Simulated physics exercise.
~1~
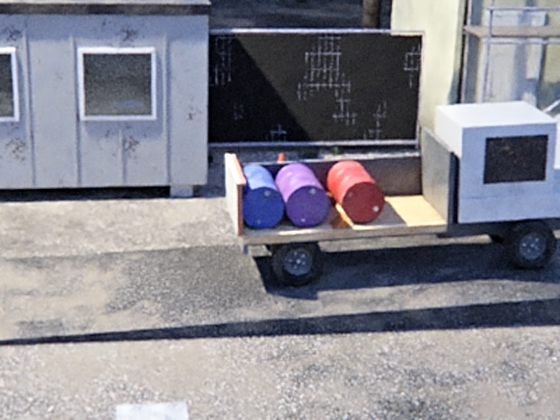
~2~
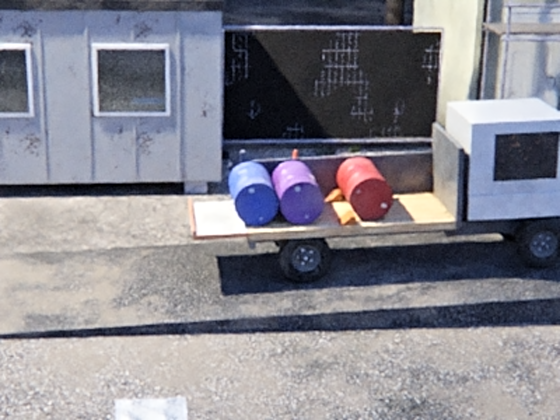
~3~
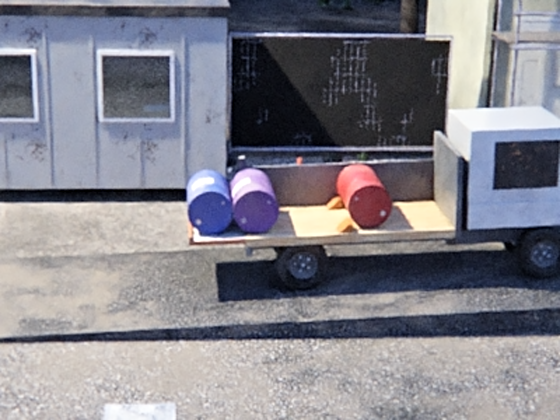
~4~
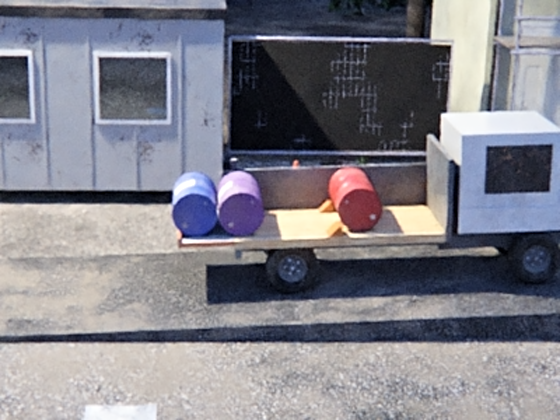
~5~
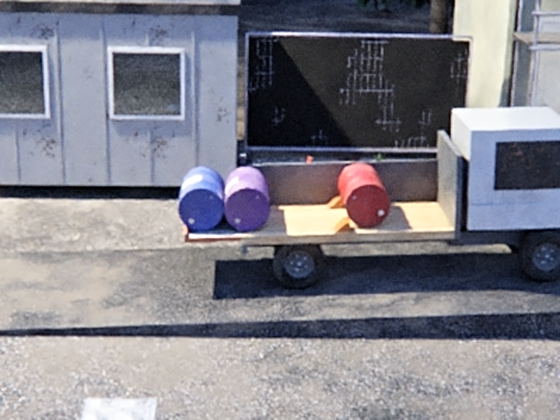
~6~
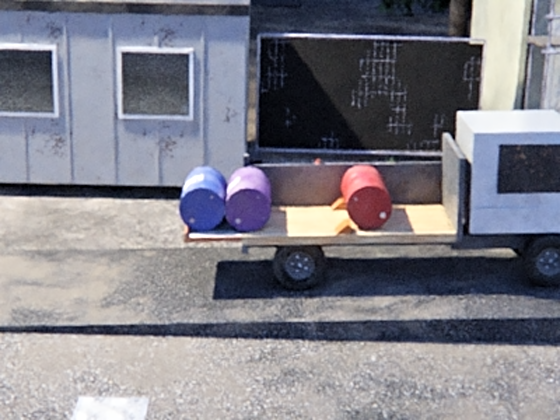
The blue and purple barrels rolled left along the truck's open bed after its tailgate swung down flat, and came to rest side by side, the blue one out on the lowered gate, while the red barrel stayed put against an orange wedge.
